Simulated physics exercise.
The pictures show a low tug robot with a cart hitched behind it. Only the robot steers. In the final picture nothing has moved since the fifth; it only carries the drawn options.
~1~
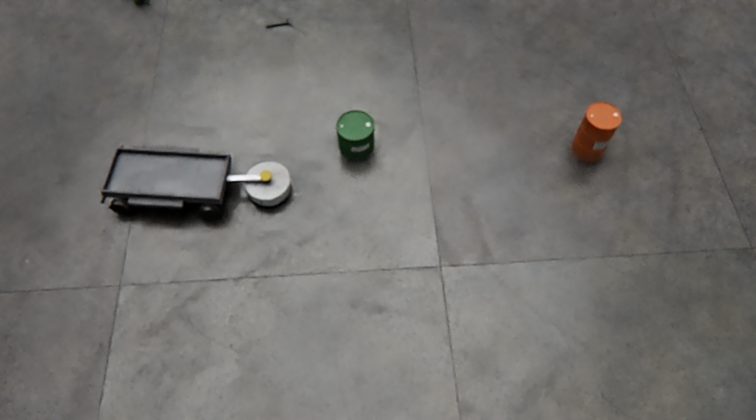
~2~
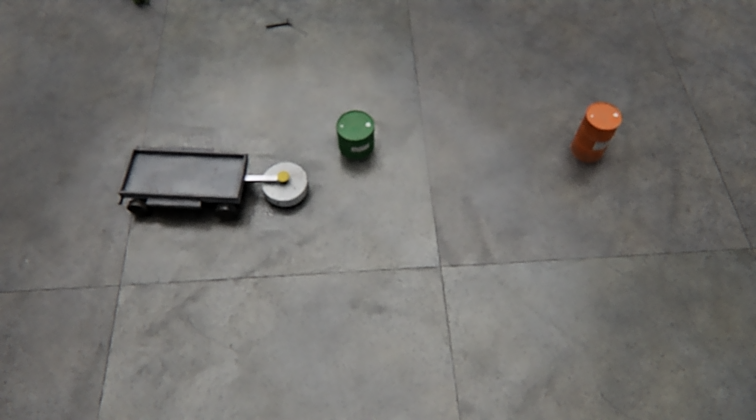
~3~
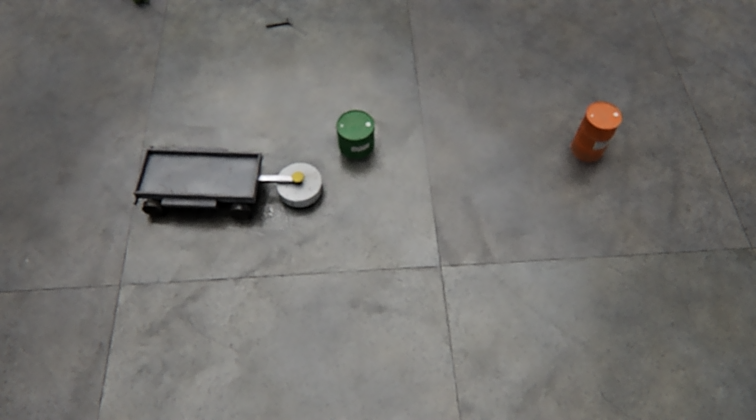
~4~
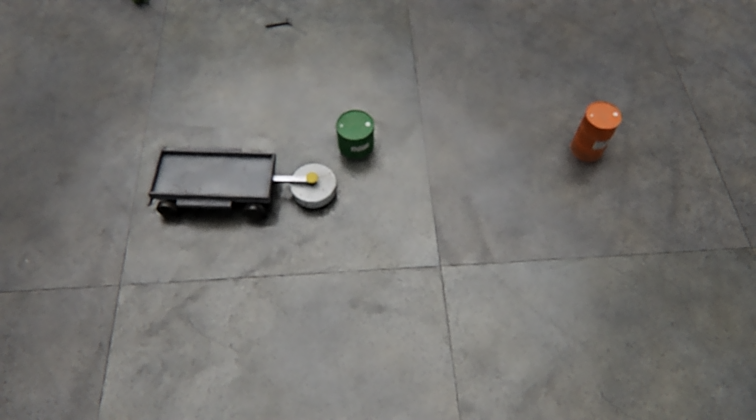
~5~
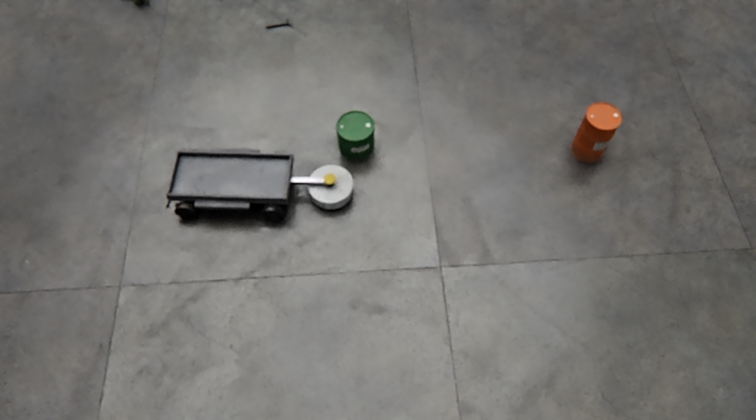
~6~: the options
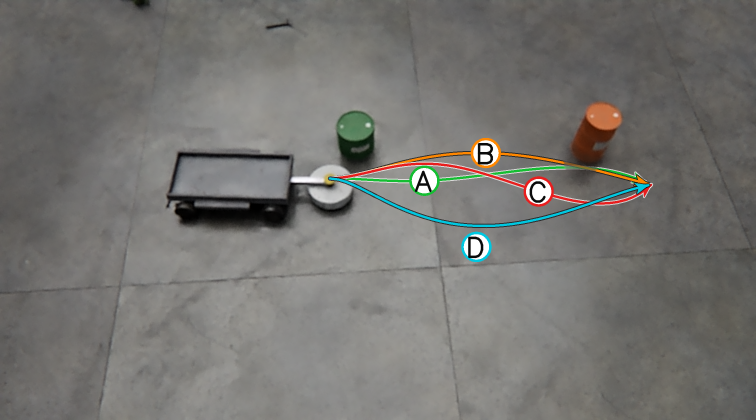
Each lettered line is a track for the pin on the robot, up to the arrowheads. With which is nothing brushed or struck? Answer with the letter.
With D nothing is hit.
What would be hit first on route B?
The green tub.
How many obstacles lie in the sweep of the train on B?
Two.
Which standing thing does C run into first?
First the green tub.
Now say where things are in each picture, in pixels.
The first frame shows grey cart (168, 175); green tub (356, 144); orange drum (587, 149).
The second frame shows robot (285, 183); grey cart (185, 175); orange drum (587, 149).
The third frame shows robot (299, 183); grey cart (200, 175); orange drum (587, 149).
The fourth frame shows robot (313, 184); grey cart (214, 176); orange drum (587, 148).
The fifth frame shows robot (331, 185); grey cart (231, 177); orange drum (587, 149); green tub (356, 145).
On the marked copy, A from (330, 179) via (484, 175) to (645, 182); B from (330, 179) via (486, 153) to (648, 184); C from (330, 179) via (497, 178) to (651, 185); D from (330, 179) via (495, 226) to (648, 185).
Taking D. A third of the way, robot (437, 227), cart (341, 195).
Two thirds of the way, robot (557, 220), cart (458, 214).
When it is over, robot (646, 191), cart (556, 203); nothing has been touched.
As for the rest, A meets the orange drum; B meets the green tub and orange drum; C meets the green tub.
